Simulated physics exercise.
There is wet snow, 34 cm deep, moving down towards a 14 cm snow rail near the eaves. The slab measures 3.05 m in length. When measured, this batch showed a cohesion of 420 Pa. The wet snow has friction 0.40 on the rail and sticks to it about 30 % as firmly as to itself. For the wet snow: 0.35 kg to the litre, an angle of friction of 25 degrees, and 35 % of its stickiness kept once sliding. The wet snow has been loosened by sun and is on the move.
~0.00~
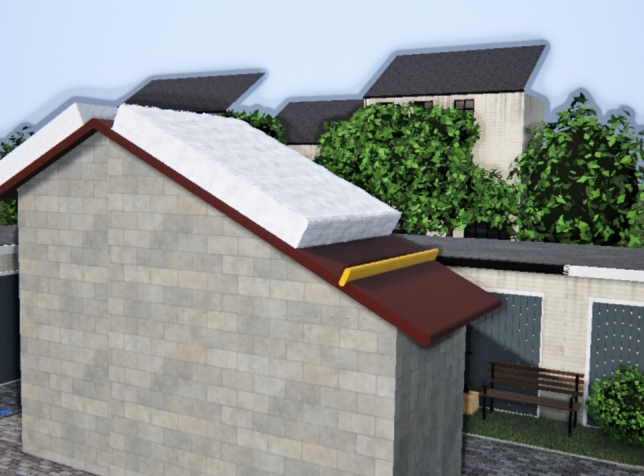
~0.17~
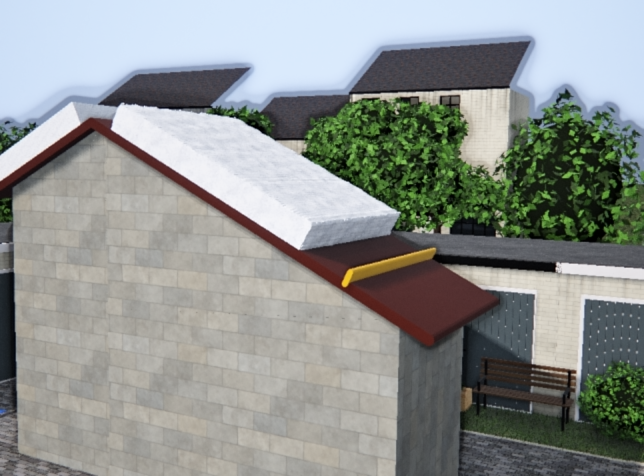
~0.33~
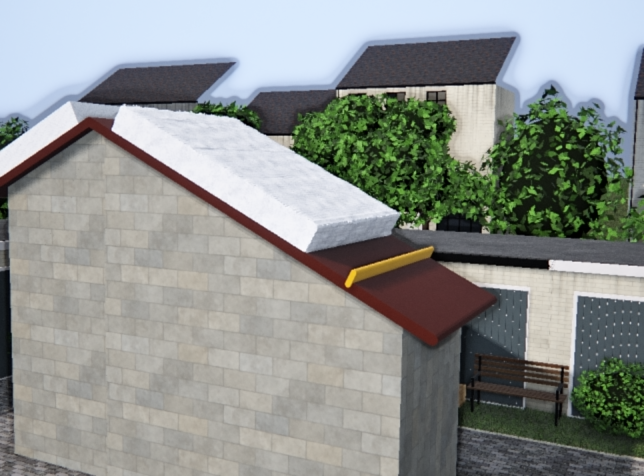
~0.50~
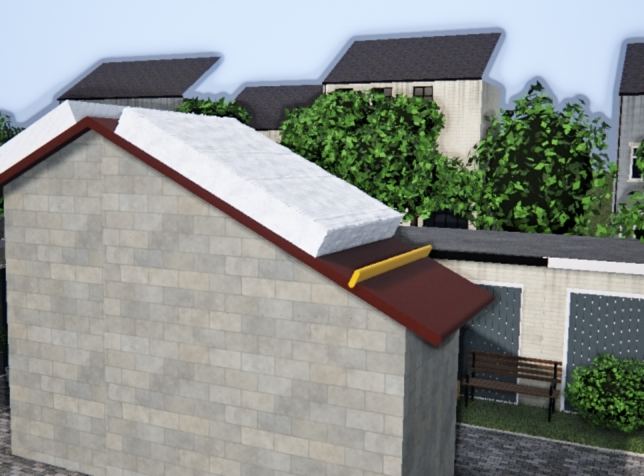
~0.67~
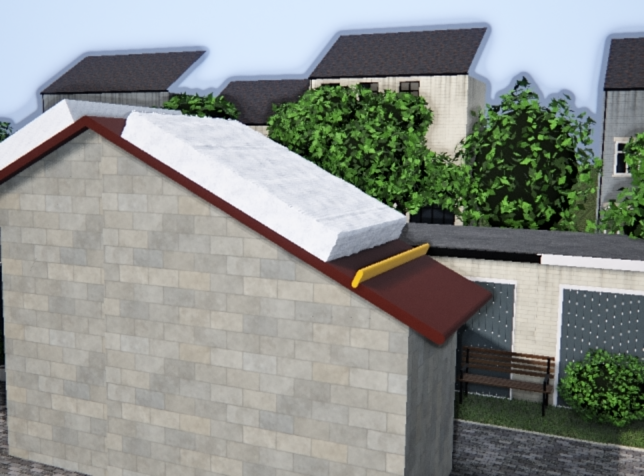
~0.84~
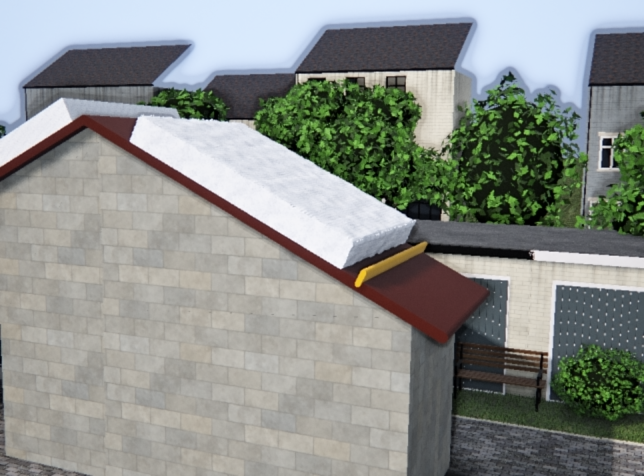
Wet snow slab slipping slowly down the dark red roof of a block building towards a yellow rail, as the view shifts.
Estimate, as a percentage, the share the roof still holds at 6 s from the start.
I would say 68 %.
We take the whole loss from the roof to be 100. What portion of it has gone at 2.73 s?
70 %.
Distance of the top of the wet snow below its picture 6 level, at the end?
Around 0.6 m.
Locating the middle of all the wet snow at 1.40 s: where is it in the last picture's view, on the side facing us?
Around (281, 214).
By 1.40 s, 100 % of the snow is on the roof.
By 2.07 s, 91 % of the snow is on the roof.
By 2.73 s, 78 % of the snow is on the roof.
By 3.40 s, 71 % of the snow is on the roof.
By 6.00 s, at the end, 68 % of the snow is on the roof.
